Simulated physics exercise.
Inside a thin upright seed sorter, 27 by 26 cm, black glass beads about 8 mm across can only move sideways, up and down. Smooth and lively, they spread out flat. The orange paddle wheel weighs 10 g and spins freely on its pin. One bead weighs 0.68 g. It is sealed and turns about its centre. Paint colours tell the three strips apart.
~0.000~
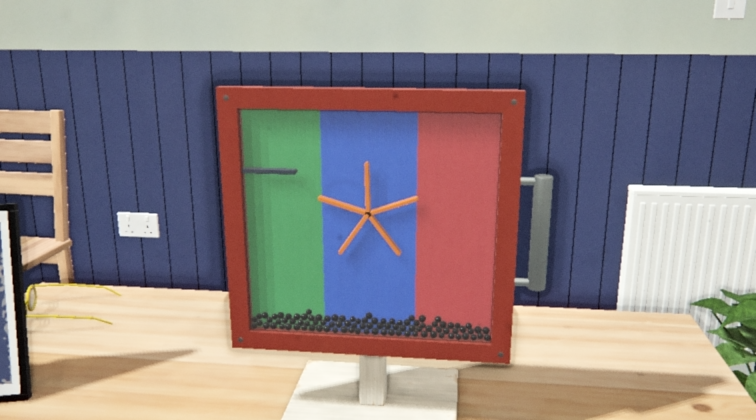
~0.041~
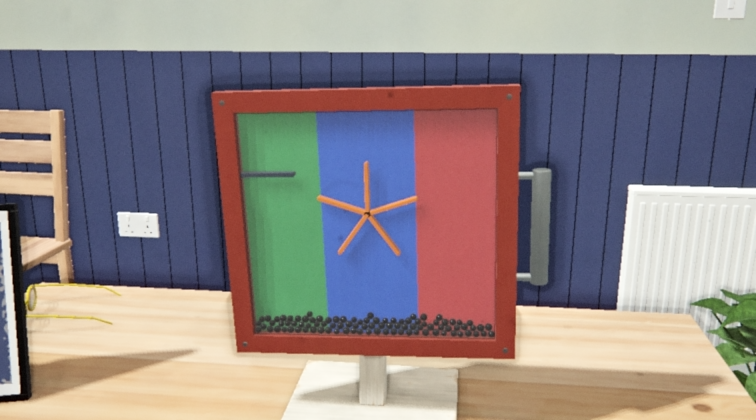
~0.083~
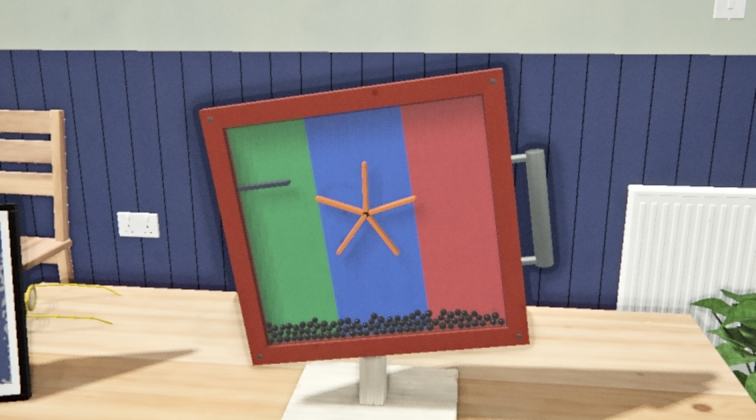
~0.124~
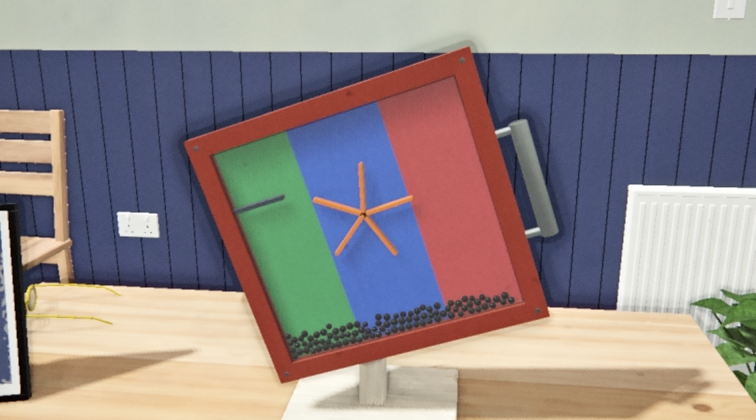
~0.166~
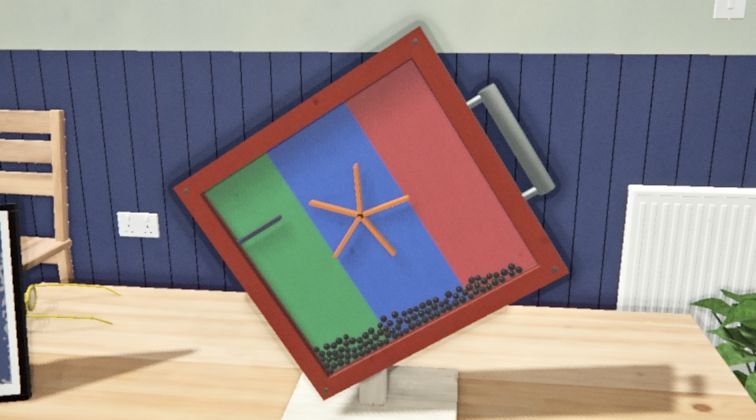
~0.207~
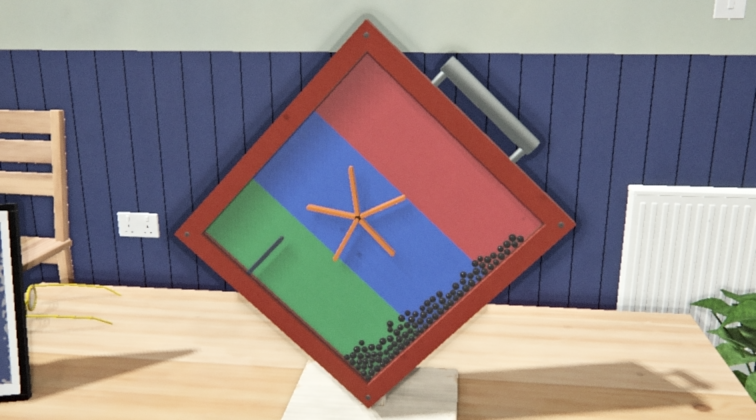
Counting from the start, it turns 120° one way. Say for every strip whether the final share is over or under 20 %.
Red strip under, blue strip under, green strip over 20 %.
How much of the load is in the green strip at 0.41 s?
About 90 per cent.
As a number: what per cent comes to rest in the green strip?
About 100 per cent.
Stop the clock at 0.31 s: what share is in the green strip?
Roughly 65 per cent.
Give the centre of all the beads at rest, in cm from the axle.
About 6 cm right and 10 cm below.
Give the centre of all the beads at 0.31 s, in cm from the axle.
Some 10 cm right and 8 cm below.
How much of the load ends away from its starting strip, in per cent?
About 70 per cent.
After 0.31 s, it stands 82° anticlockwise; the beads' middle is 10 cm right of and 8 cm below the centre; red 5 %, blue 30 %, green 65 %.
After 0.41 s, it stands 112° anticlockwise; the beads' middle is 11 cm right of and 6 cm below the centre; blue 10 %, green 90 %.
After 0.49 s, it stands 120° anticlockwise; the beads' middle is 10 cm right of and 7 cm below the centre; green 100 %.
At rest by 2.7 s, it stands 120° anticlockwise; red 0 %, blue 0 %, green 100 %.
